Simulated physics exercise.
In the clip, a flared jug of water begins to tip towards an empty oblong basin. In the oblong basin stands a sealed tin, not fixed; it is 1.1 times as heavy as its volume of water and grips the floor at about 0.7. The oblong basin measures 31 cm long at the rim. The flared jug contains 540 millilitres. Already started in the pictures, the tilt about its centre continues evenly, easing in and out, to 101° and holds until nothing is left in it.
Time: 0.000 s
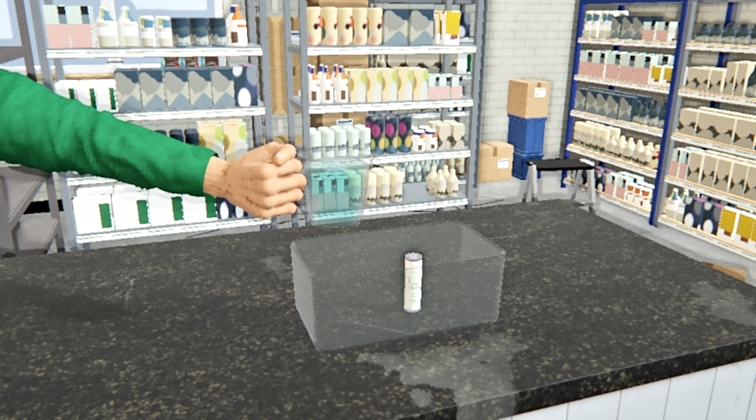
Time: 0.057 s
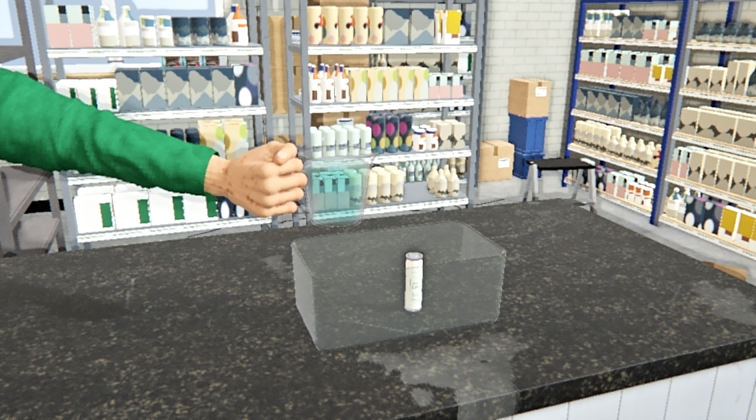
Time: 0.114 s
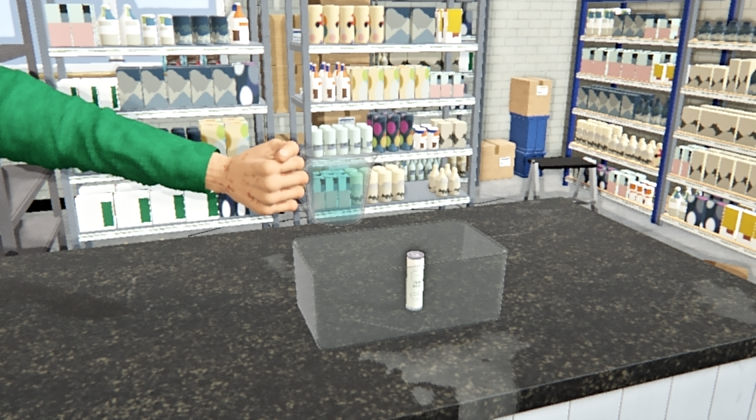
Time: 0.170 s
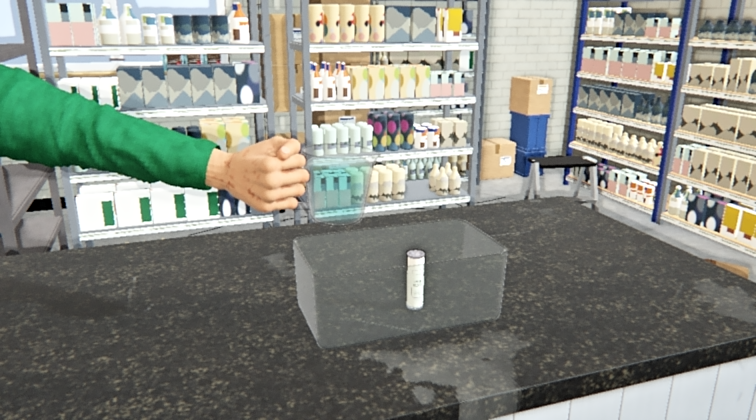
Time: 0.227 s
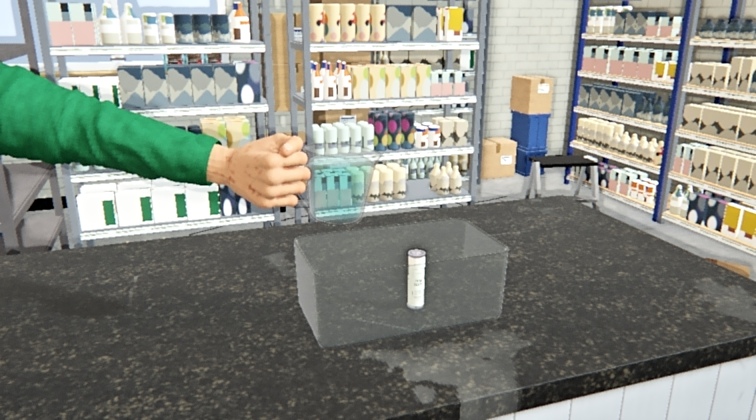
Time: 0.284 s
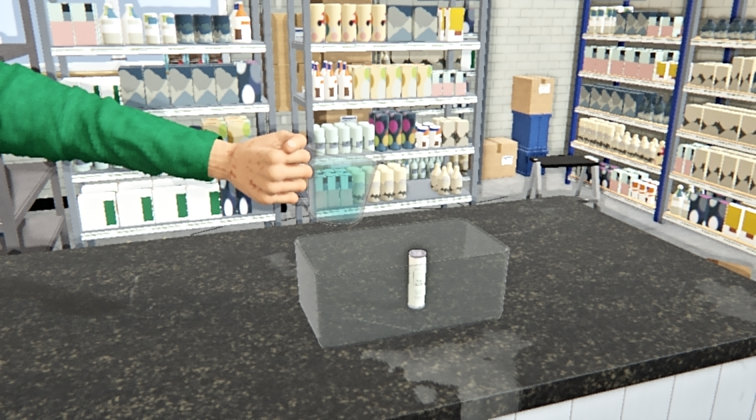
In a shop with stocked shelves, a clear oblong basin sits on a dark speckled counter, a small pale tin showing through it. A green-sleeved arm reaches in from the left, its fist beside a faint, see-through jug. The jug starts upright, then leans slightly while the basin stays put.
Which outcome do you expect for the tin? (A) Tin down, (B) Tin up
Answer: A.
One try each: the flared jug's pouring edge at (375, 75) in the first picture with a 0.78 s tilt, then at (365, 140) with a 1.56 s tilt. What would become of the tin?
Trial 1 - tin stays standing; trial 2 - tin tips.
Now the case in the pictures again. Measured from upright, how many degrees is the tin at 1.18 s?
Looks like some 0 degrees from vertical upright.
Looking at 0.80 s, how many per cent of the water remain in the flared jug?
I'd estimate some 78 % remains.
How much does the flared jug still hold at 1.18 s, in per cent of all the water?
About 24 % is still there.
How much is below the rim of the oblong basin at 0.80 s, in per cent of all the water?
Close to 8 in a hundred.
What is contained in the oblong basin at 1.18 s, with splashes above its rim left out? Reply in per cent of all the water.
I'd put it at roughly 64 per cent.
After 0.80 s the tilt is 56° and 78 per cent is still to pour; the tin stands where it began.
After 1.18 s the tilt is 90° and 24 per cent is still to pour; the tin stands where it began.
After 1.57 s the tilt is 101° and 1 per cent is still to pour; the tin lies on its side.
After 2.00 s the tilt is 101° and 0 per cent is still to pour; the tin lies on its side.
In the end the tin lies on its side.
